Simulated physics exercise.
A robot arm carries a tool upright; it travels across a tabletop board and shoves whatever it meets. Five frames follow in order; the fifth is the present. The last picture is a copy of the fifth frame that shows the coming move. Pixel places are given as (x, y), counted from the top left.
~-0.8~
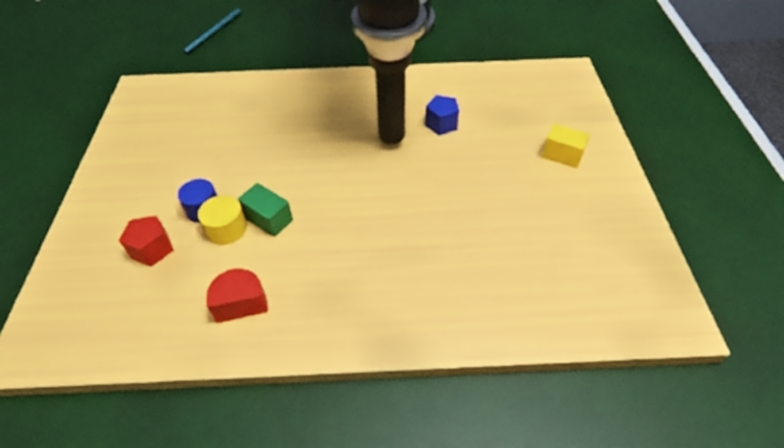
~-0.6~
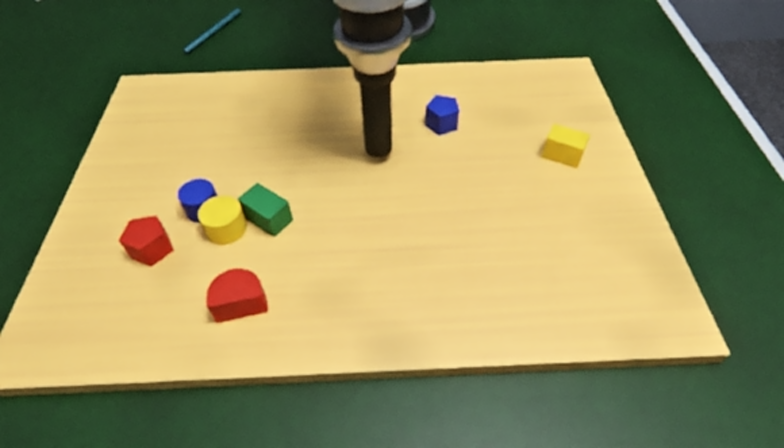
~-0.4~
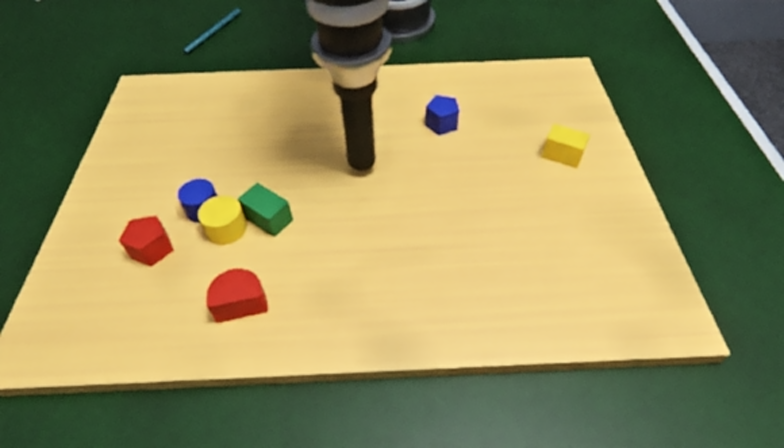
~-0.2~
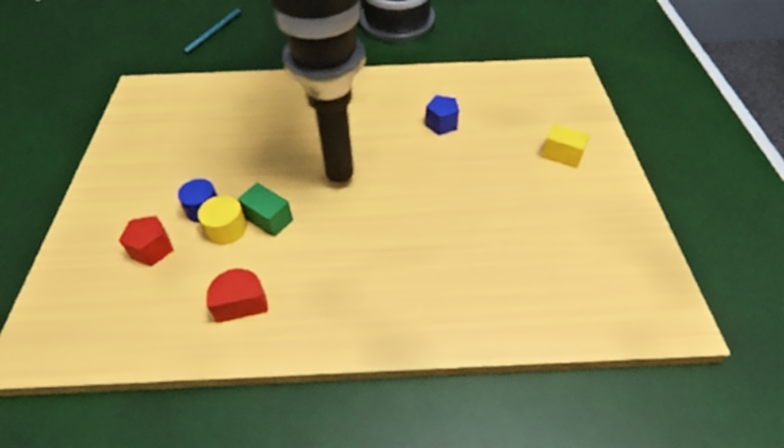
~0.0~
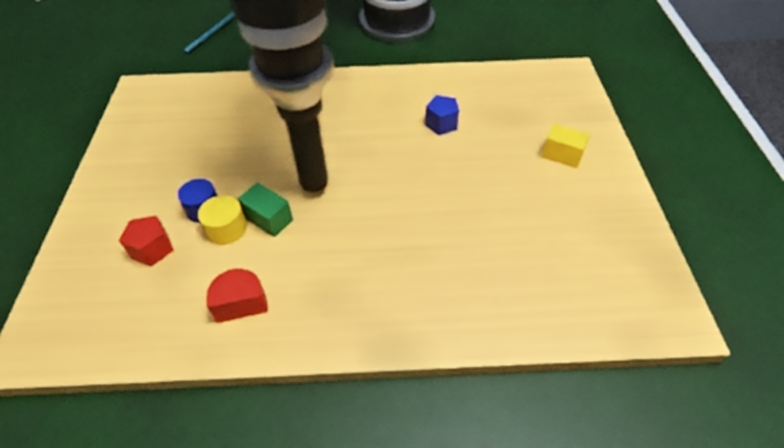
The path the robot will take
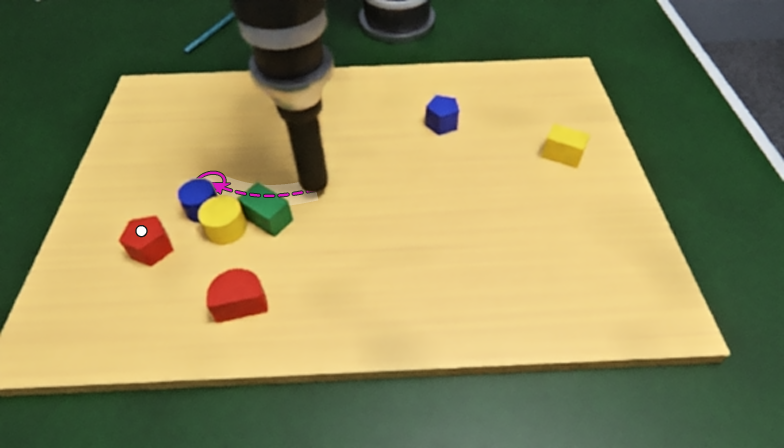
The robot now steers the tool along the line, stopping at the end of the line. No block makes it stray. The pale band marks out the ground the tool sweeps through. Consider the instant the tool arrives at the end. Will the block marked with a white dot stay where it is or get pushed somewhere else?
Answer: Unmoved.
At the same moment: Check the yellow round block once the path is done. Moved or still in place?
The yellow round block is moved.
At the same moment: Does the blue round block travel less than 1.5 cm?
I believe so.
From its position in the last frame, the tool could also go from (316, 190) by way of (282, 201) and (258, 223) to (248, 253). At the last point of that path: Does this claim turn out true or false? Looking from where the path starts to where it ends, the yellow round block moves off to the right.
That is true.
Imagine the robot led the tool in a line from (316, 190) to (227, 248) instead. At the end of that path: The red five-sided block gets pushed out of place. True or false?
That is true.
Path on the board, from (316, 190) through (278, 195) and (241, 193) to (210, 183); the dot is on the red five-sided block.
The first path, step by step. One third of the way, tool (276, 189); nothing pushed yet.
Two thirds of the way, tool (239, 186); yellow round block (210, 217); green rectangular block (256, 200), turned 25° anticlockwise.
At the end, tool (207, 176); red five-sided block in place; blue round block in place; yellow round block (210, 217); green rectangular block (256, 200), turned 25° anticlockwise.
